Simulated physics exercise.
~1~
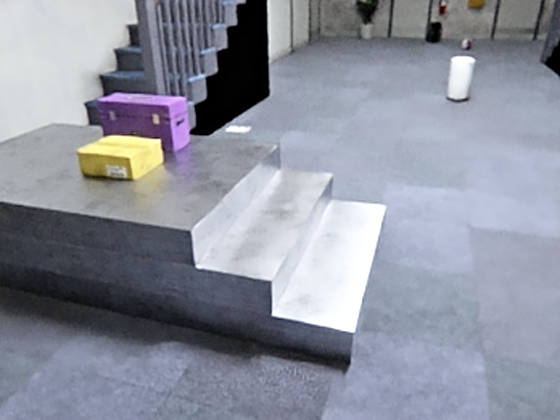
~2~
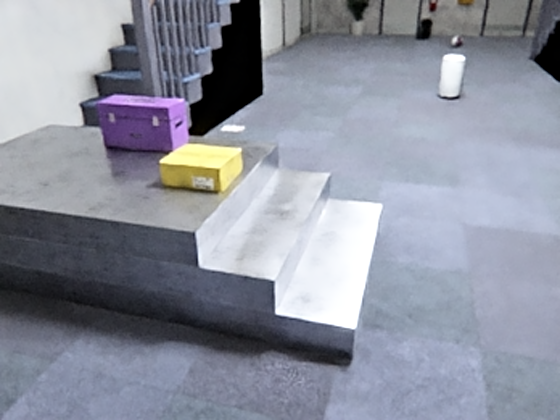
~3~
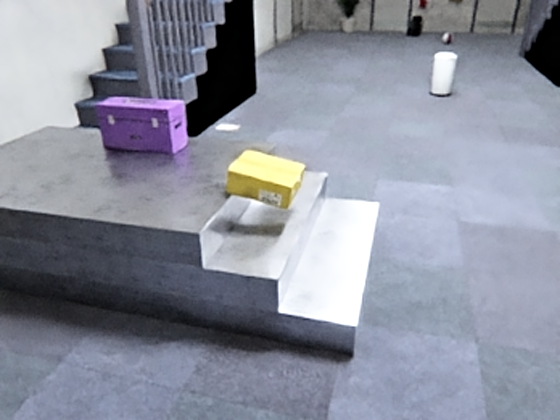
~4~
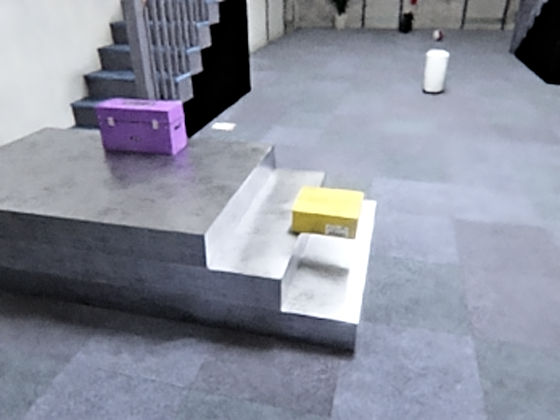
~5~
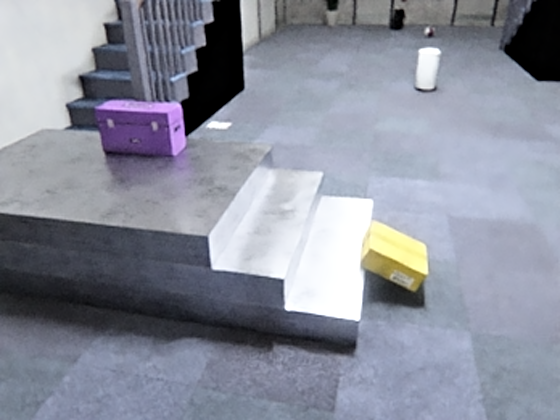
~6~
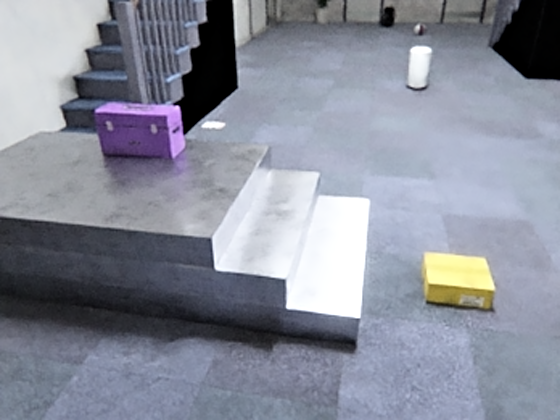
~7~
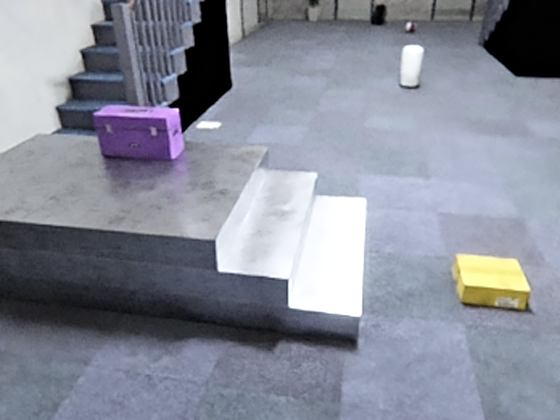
The clip opens on a low gray platform with steps at its right side, where a yellow box sits near a purple toolbox, with a staircase and a white cylinder in the background. The yellow box slides right across the platform toward the steps. It passes over the top edge, tilting as it goes, and drops down past the steps. Tipping again beyond the lowest step, it reaches the floor and moves a little farther right. It ends on the lower floor, clear of the steps, while the purple toolbox remains in place on the platform.
